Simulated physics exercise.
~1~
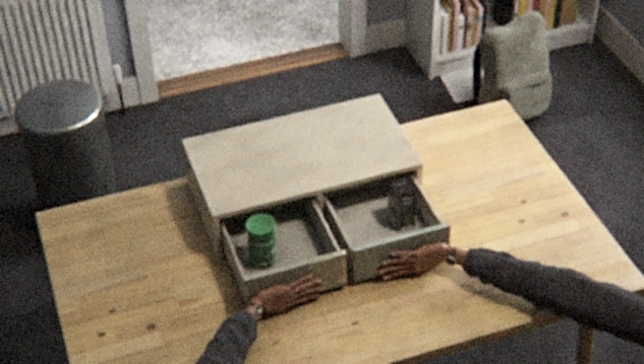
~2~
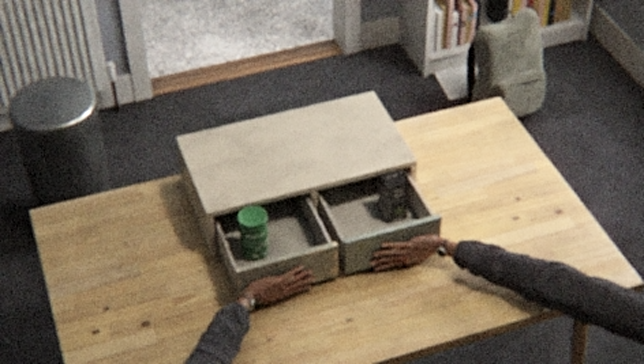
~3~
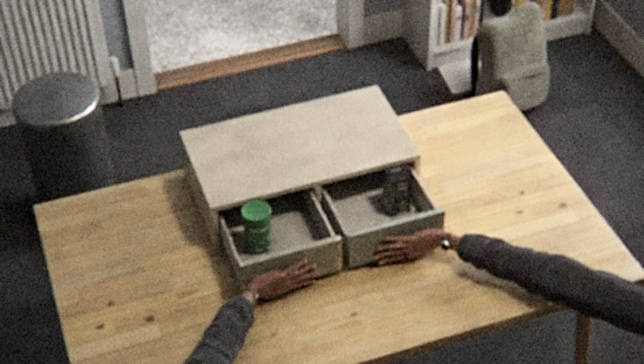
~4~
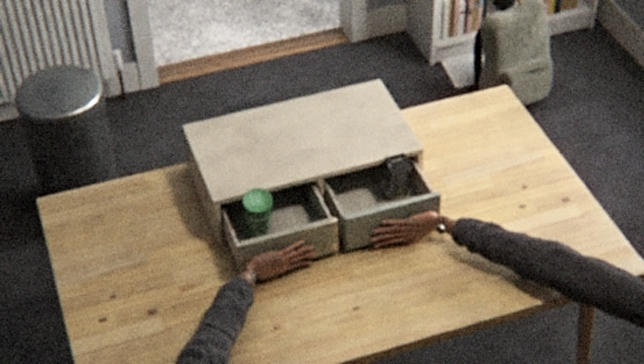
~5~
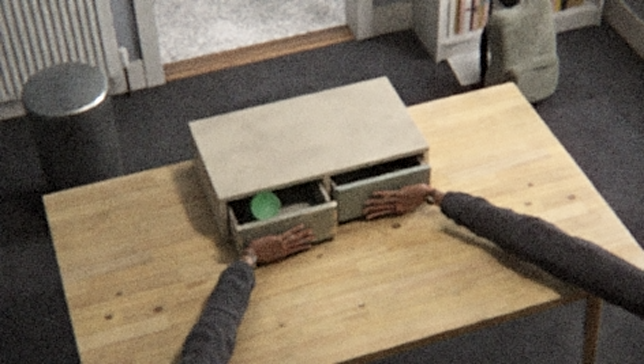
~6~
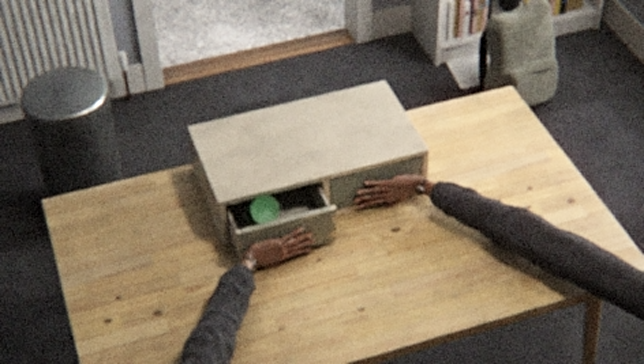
Two hands push a chest's drawers; the right one closes while the left stays ajar.
